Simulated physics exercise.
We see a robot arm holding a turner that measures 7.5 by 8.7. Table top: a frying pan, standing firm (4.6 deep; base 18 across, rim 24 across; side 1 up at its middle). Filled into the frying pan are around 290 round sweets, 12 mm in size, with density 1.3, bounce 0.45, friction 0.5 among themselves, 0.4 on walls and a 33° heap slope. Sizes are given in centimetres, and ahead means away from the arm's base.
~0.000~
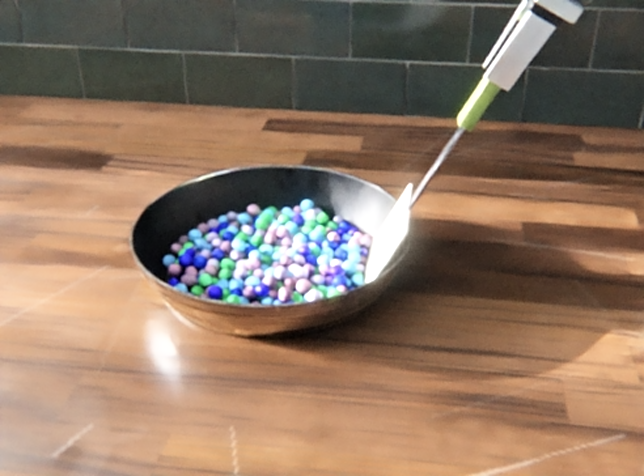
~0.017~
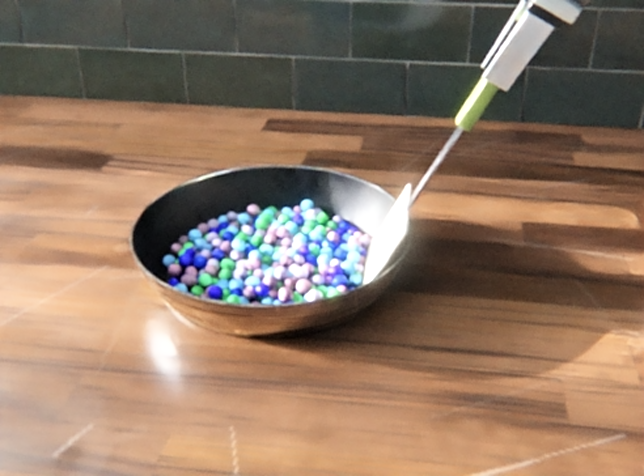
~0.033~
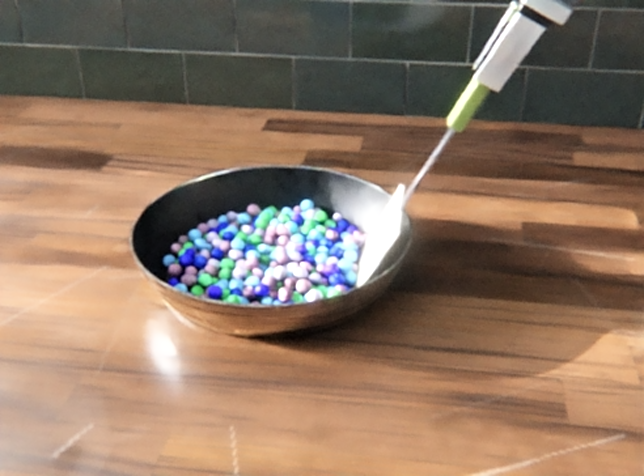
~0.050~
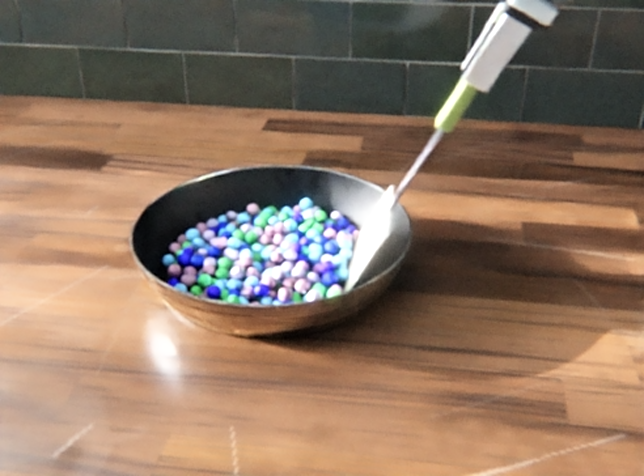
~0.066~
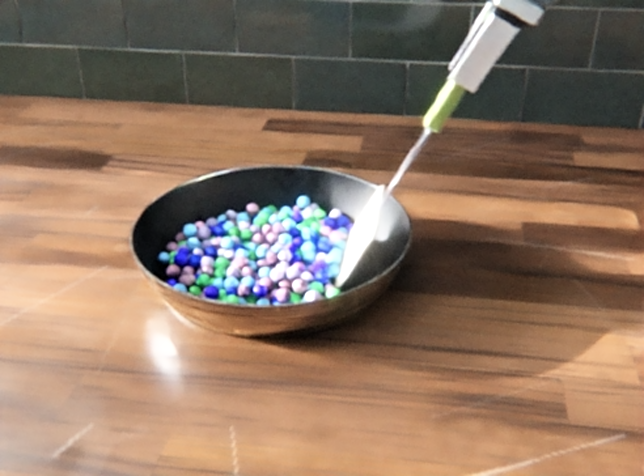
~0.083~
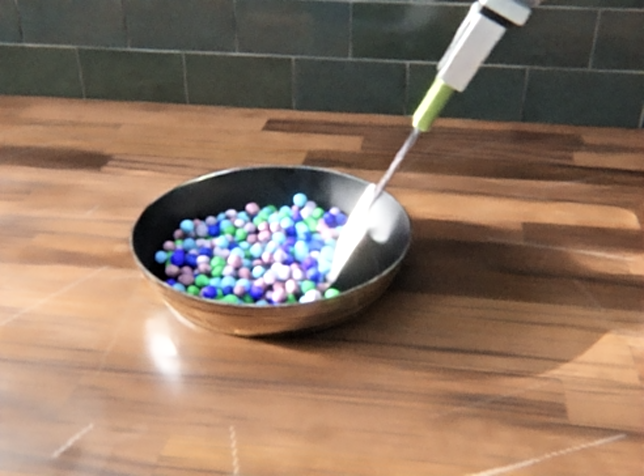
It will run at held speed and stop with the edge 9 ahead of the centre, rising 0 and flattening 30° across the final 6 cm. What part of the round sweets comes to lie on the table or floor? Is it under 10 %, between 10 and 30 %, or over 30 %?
It is under 10 %.
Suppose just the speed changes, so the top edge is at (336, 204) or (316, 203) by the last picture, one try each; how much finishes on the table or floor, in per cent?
I'd estimate some 15 and 20 in a hundred.
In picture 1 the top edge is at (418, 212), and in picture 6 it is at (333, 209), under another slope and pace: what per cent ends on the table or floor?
15 %.
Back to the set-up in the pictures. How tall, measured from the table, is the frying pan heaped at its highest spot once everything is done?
It reaches roughly 5.5 cm.
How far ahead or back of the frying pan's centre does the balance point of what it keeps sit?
The balance point lies close to 4.5 cm ahead.
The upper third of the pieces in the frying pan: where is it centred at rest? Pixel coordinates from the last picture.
Close to pixel (178, 228).
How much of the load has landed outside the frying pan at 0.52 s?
Estimate: About 5 percent.
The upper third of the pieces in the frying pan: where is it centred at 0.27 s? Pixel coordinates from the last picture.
(203, 234).
After 0.18 s, sloping 63°, highest piece 4 above the table; 286 in the frying pan.
After 0.27 s, sloping 51°, highest piece 5 above the table; 286 in the frying pan.
After 0.52 s, sloping 33°, highest piece 6 above the table; 268 in the frying pan, 16 on the table or floor, 2 on the blade or in flight.
After 1.57 s, sloping 33°, highest piece 5 above the table; 267 in the frying pan, 19 on the table or floor.
At rest, 267 in the frying pan, 19 on the table or floor. That is 7 % on the table or floor.
